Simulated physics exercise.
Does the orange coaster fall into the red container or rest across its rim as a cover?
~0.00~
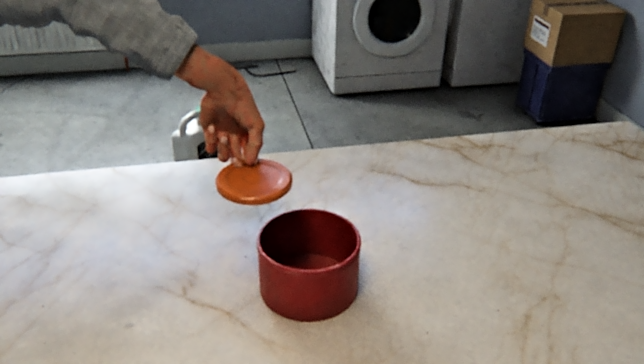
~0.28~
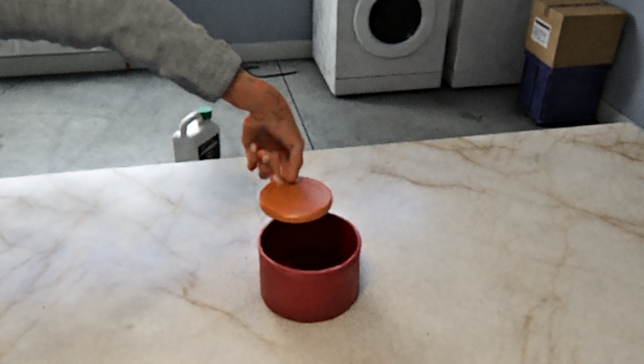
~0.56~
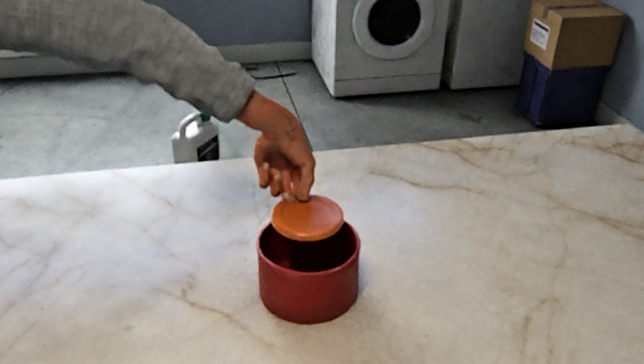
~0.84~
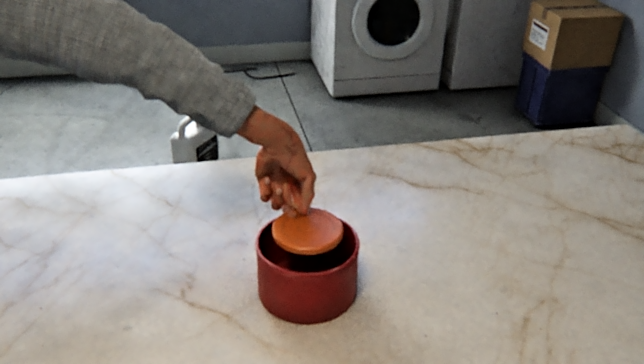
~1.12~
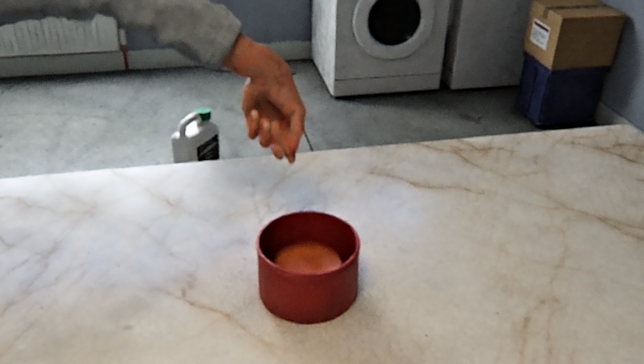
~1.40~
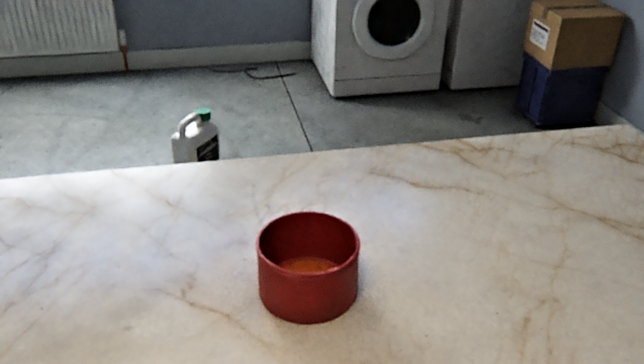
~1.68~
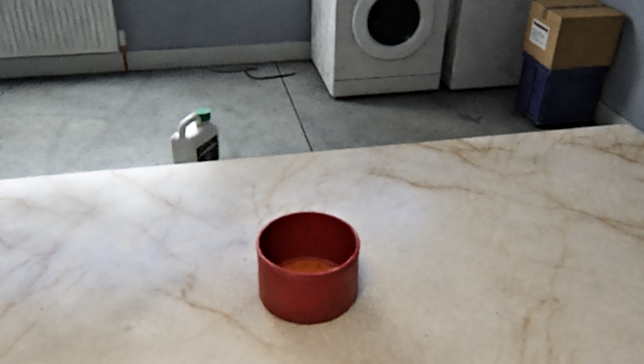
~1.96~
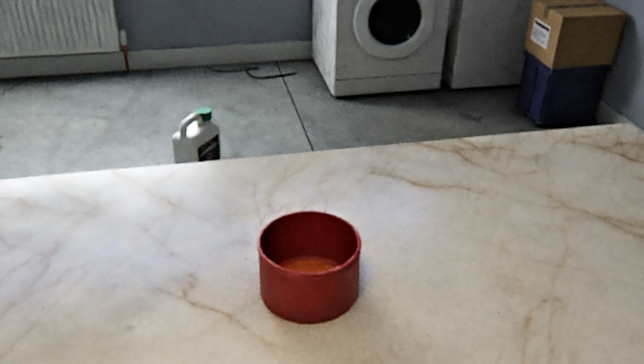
The orange coaster falls into the red container. It ends up lying inside at the bottom, leaving the top open.
An orange coaster was lowered by a hand over a round red container on a marble-look tabletop, moving right and then down to the opening. The hand let go and drew back, and the coaster dropped inside and stayed at the bottom.
